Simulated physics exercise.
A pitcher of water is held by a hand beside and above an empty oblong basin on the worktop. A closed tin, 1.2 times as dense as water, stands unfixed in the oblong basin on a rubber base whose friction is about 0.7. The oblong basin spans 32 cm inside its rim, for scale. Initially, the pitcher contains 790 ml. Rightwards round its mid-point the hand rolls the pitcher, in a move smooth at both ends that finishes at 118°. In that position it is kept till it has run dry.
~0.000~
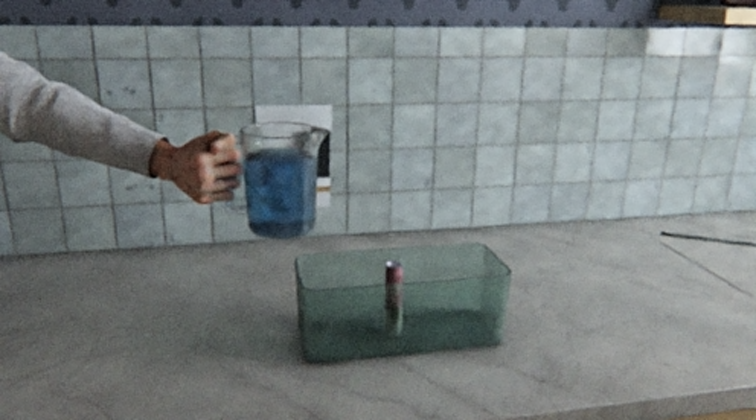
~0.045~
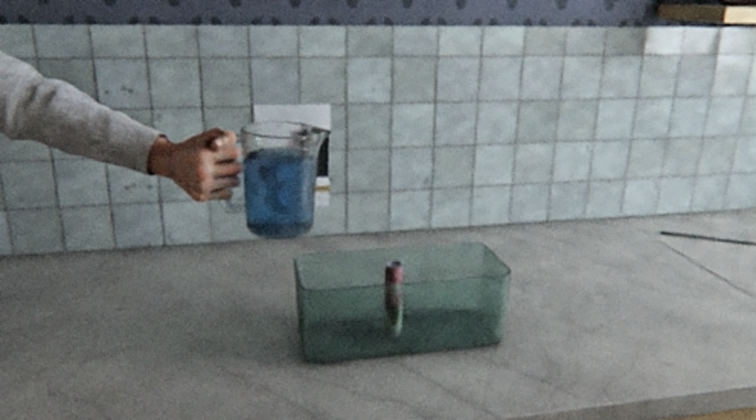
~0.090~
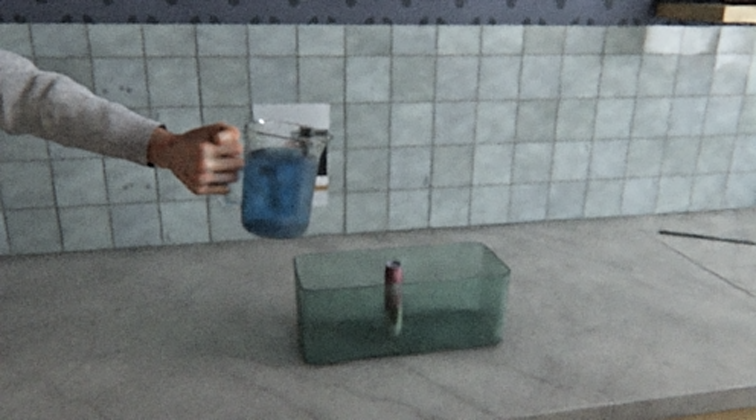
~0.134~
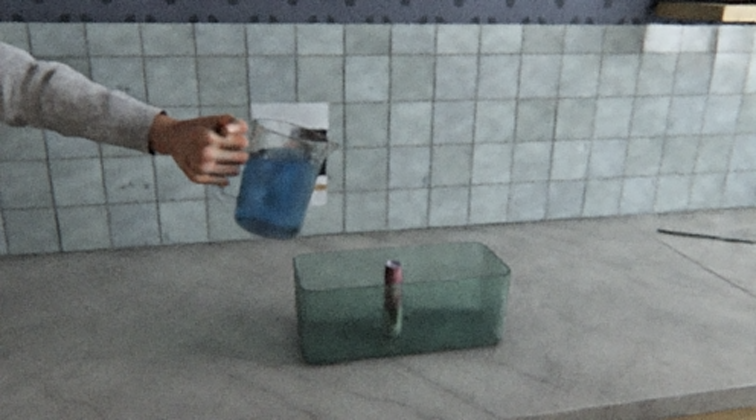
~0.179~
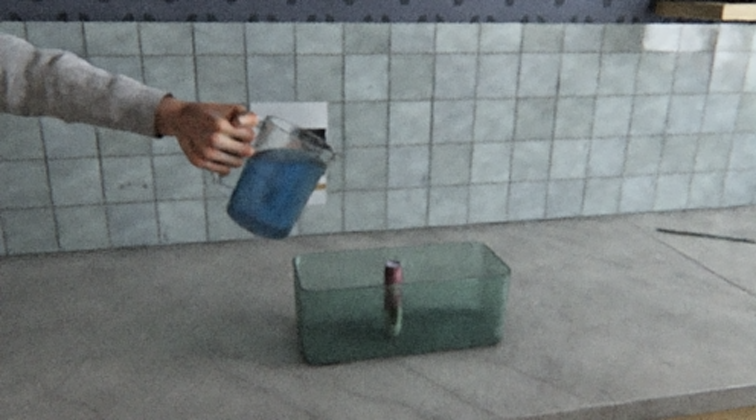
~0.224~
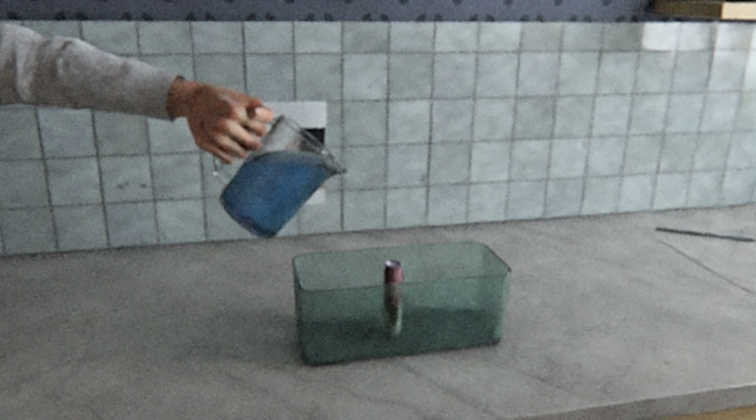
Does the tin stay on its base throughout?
Tipped over.
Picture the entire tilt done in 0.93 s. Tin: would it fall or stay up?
The tin falls.
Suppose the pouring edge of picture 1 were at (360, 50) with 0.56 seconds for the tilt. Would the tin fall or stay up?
Result: Tin upright.
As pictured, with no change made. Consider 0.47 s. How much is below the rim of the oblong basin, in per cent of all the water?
18 %, roughly.
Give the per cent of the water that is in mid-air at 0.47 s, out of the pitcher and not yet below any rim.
My guess is roughly 26 %.
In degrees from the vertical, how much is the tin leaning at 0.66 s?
Some 15°.
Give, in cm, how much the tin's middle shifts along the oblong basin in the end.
The middle of the tin ends some 9.5 cm along the basin.
Then, 0.47 s in, the tilt is 111° and 57 per cent is still to pour; the tin stands where it began.
Then, 0.66 s in, the tilt is 118° and 10 per cent is still to pour; the tin leans 14°.
Then, 0.85 s in, the tilt is 118° and 0 per cent is still to pour; the tin lies on its side.
Then, 1.06 s in, the tilt is 118° and 0 per cent is still to pour; the tin lies on its side.
Finally, the tin lies on its side.
